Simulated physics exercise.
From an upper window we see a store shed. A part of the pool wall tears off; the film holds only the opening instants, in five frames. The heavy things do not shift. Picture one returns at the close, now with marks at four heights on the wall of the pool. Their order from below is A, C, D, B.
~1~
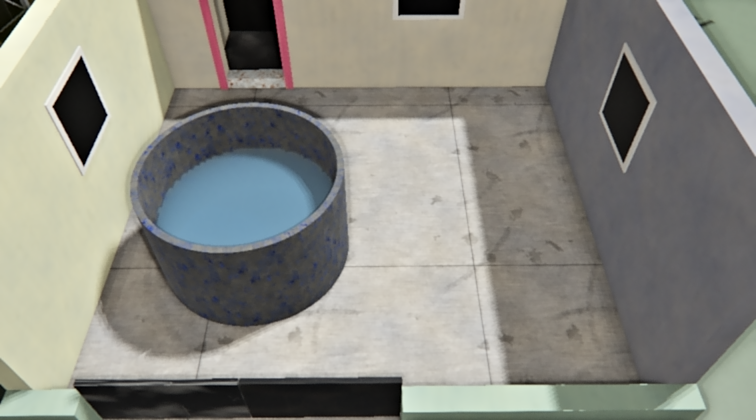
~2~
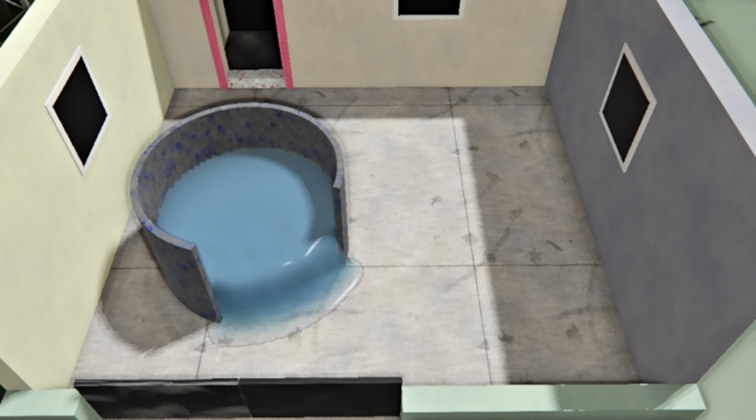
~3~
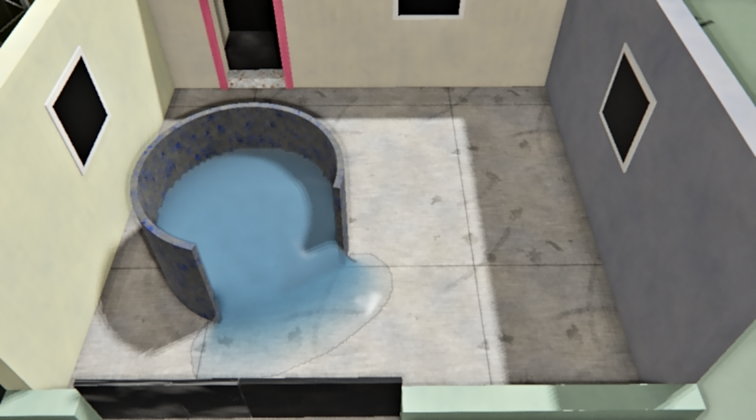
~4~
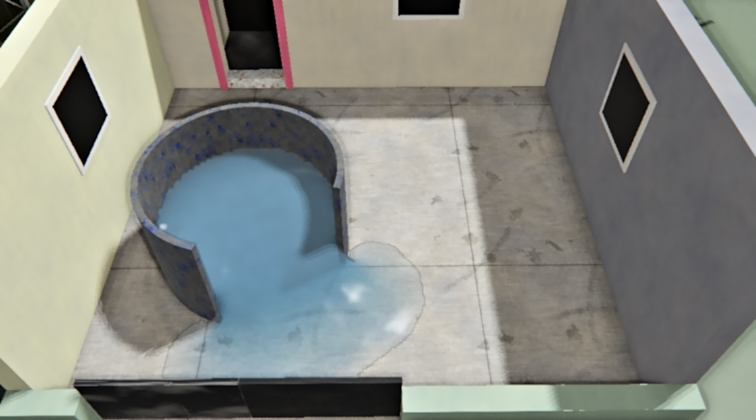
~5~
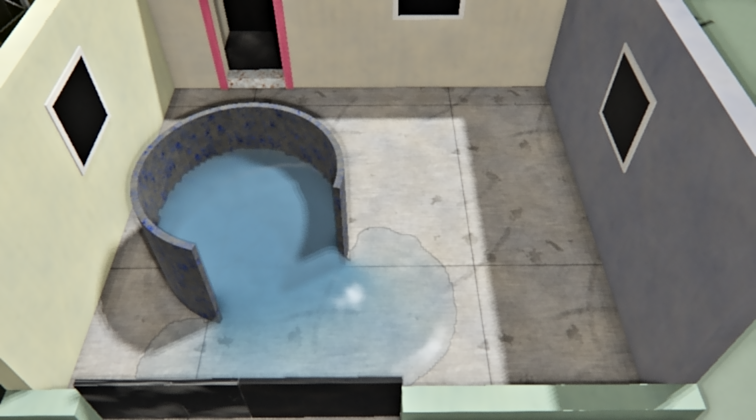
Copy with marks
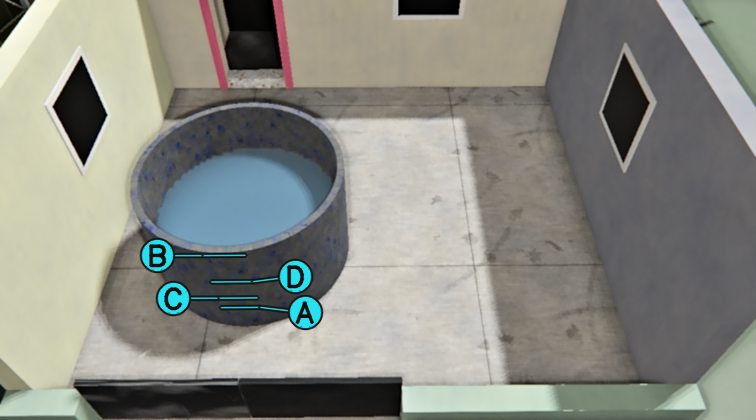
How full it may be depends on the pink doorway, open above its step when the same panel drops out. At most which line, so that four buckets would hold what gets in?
That is line D.
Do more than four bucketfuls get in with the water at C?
No, not at all.
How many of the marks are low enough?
Three of them.
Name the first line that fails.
B it is.
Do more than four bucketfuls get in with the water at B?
Yes.
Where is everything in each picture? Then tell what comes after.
The first picture shows water in the pool at rest, its middle at (249, 208); foot of the pink doorway at (257, 88); shut gate at (242, 385).
In the second picture, 2 % of the ground under water, visible out to (216, 334).
In the third picture, 5 % of the ground under water, visible out to (367, 270).
In the fourth picture, 11 % of the ground under water, visible out to (408, 273).
In the fifth picture, 16 % of the ground under water, visible out to (433, 268).
In cyan, A at (240, 307); B at (223, 255); C at (237, 298); D at (232, 281); from the bottom up A, C, D, B.
If A is chosen, nothing gets over.
If B is chosen, about 14 bucketfuls get in.
If C is chosen, nothing gets over.
If D is chosen, a splash gets over, under a bucket.
